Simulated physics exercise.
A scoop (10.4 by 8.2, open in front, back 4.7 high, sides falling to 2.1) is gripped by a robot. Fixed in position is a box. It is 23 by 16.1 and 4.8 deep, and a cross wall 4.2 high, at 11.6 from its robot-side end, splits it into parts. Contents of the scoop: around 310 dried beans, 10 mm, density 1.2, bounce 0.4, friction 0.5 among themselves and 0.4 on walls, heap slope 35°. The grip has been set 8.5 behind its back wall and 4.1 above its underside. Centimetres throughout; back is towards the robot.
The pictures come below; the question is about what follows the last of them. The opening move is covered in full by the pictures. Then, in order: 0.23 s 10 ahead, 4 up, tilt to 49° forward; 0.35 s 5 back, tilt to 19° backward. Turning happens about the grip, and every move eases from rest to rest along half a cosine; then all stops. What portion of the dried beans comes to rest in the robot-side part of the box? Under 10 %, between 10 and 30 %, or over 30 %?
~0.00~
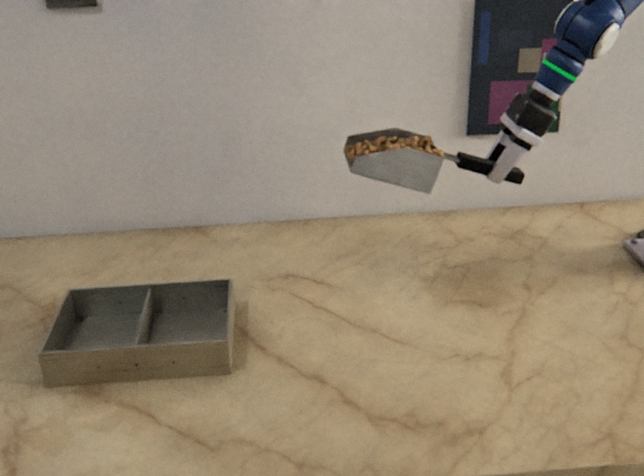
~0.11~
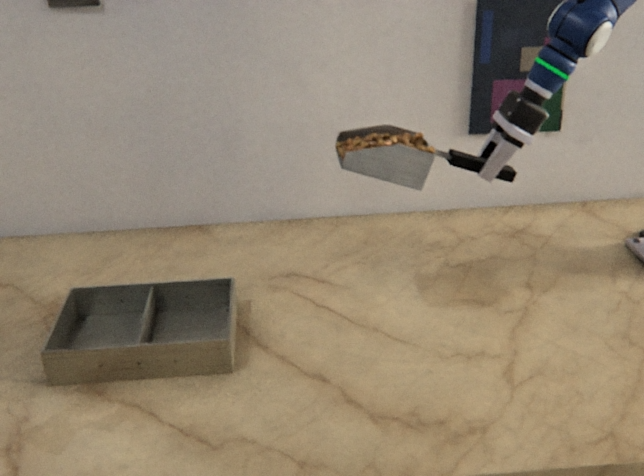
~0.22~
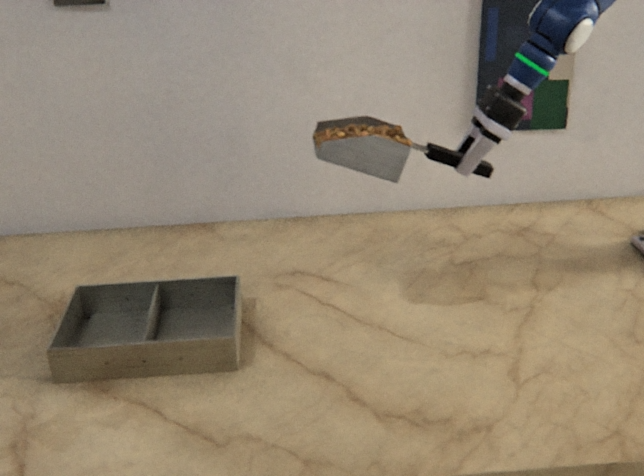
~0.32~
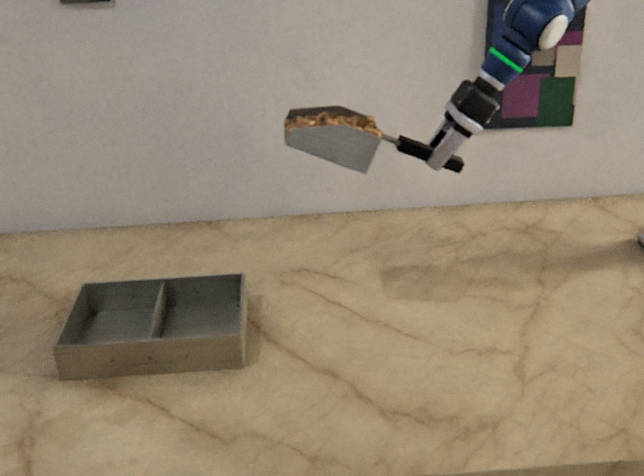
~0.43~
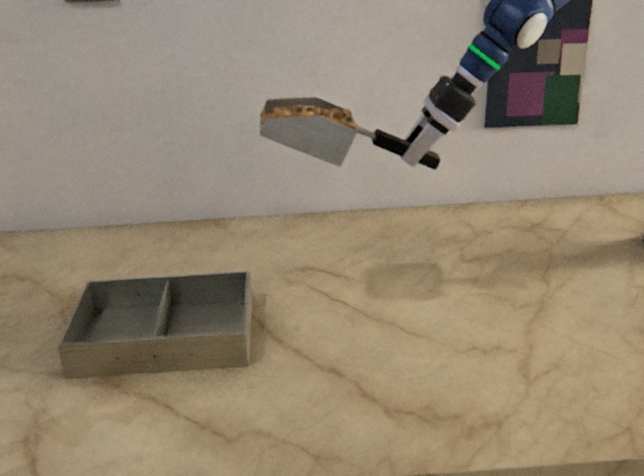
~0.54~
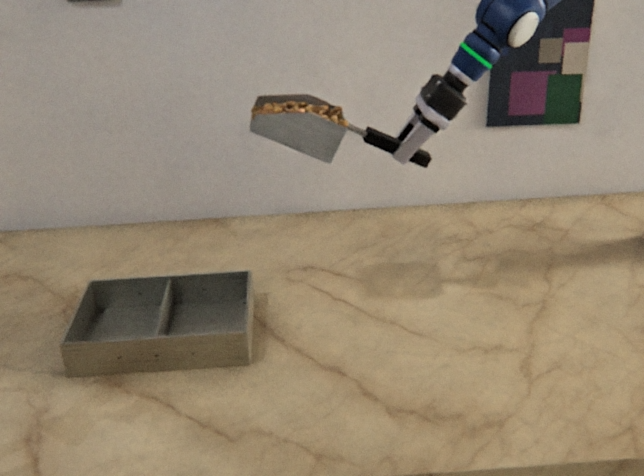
Over 30 %.
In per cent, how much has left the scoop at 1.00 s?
Around 100 % is out.
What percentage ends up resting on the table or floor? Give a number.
Some 5 percent.
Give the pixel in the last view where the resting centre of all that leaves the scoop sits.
Approximately (199, 329) in pixels.
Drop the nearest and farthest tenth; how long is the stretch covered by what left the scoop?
About 10 centimetres.
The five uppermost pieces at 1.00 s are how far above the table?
Roughly 6 cm.
By 0.77 s, tilted 49° forward, highest piece 22 above the table; 118 in the robot-side part, 82 on the scoop, 108 in flight or on a rim.
By 1.00 s, tilted 2° backward, highest piece 8 above the table; 291 in the robot-side part, 7 in the far-side part, 6 on the table or floor, 4 in flight or on a rim.
By 1.32 s, tilted 19° backward, highest piece 3 above the table; 291 in the robot-side part, 10 on the table or floor, 7 in the far-side part.
By 2.37 s, tilted 19° backward, highest piece 3 above the table; 291 in the robot-side part, 10 on the table or floor, 7 in the far-side part.
Final count, 291 in the robot-side part, 10 on the table or floor, 7 in the far-side part. That is 94 % in the robot-side part of the box.
